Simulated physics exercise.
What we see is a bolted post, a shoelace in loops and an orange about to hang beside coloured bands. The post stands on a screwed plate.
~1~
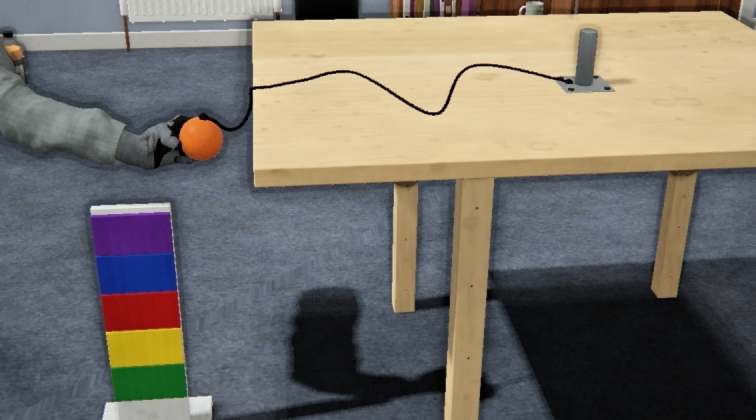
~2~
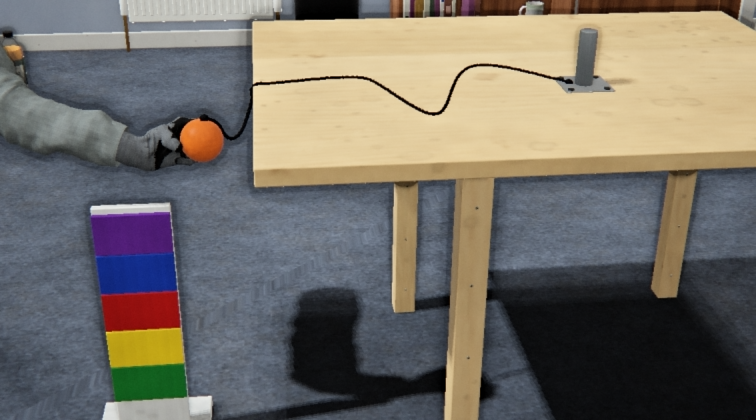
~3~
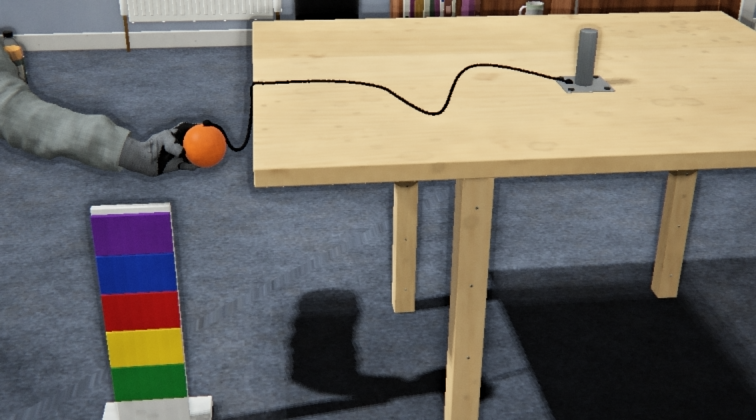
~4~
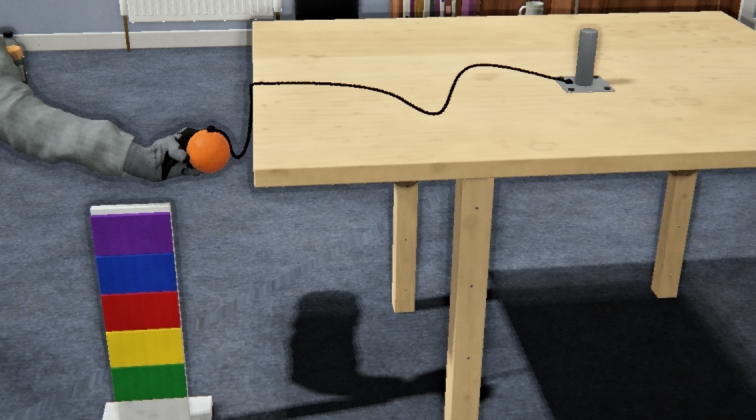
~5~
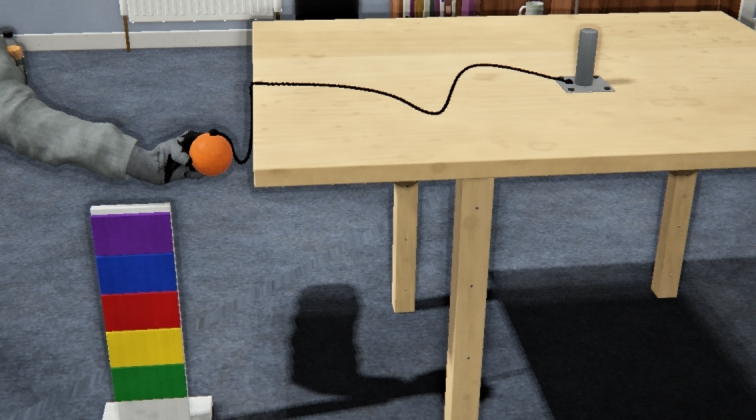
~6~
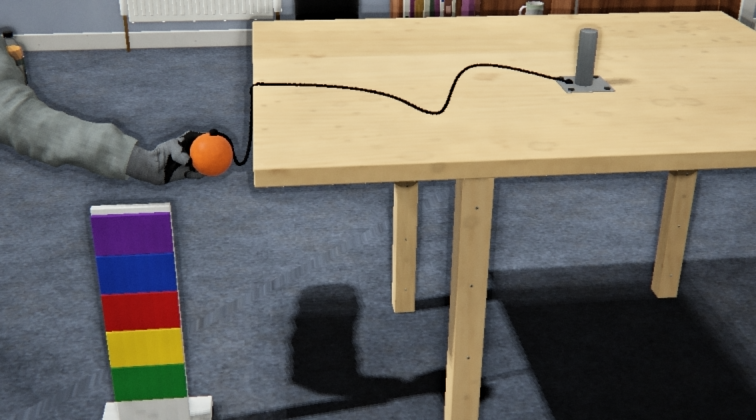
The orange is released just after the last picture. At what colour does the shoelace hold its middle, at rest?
At green.
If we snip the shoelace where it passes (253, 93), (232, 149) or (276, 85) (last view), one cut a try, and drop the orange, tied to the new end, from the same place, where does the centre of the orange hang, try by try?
About (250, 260), (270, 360) and (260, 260).
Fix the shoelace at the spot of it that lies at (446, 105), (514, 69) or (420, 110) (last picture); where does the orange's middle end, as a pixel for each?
In that order: (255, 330), (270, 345) and (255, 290).
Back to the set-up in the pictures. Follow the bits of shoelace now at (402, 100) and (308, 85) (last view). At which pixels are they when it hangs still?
Near (253, 93) and (259, 190).
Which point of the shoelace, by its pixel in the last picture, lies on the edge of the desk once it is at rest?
At (402, 100), roughly.
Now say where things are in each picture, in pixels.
In the first picture, orange (201, 139); purple (132, 236); blue (137, 275); red (141, 313); yellow (145, 349); green (149, 384).
In the second picture, orange (202, 140); shoelace through (521, 70) (456, 80) (430, 114) (371, 80) (265, 84).
In the third picture, orange (205, 146).
In the fourth picture, orange (209, 151); shoelace through (521, 70) (456, 80) (430, 114) (351, 86) (252, 101).
In the fifth picture, orange (211, 154).
In the sixth picture, orange (212, 155); shoelace through (521, 70) (456, 80) (429, 113) (342, 87) (252, 110).
Soon after, orange near (259, 333); level with yellow.
Then, orange near (281, 363); level with green.
At rest, orange near (272, 366); level with green. Its centre hangs level with the green band.
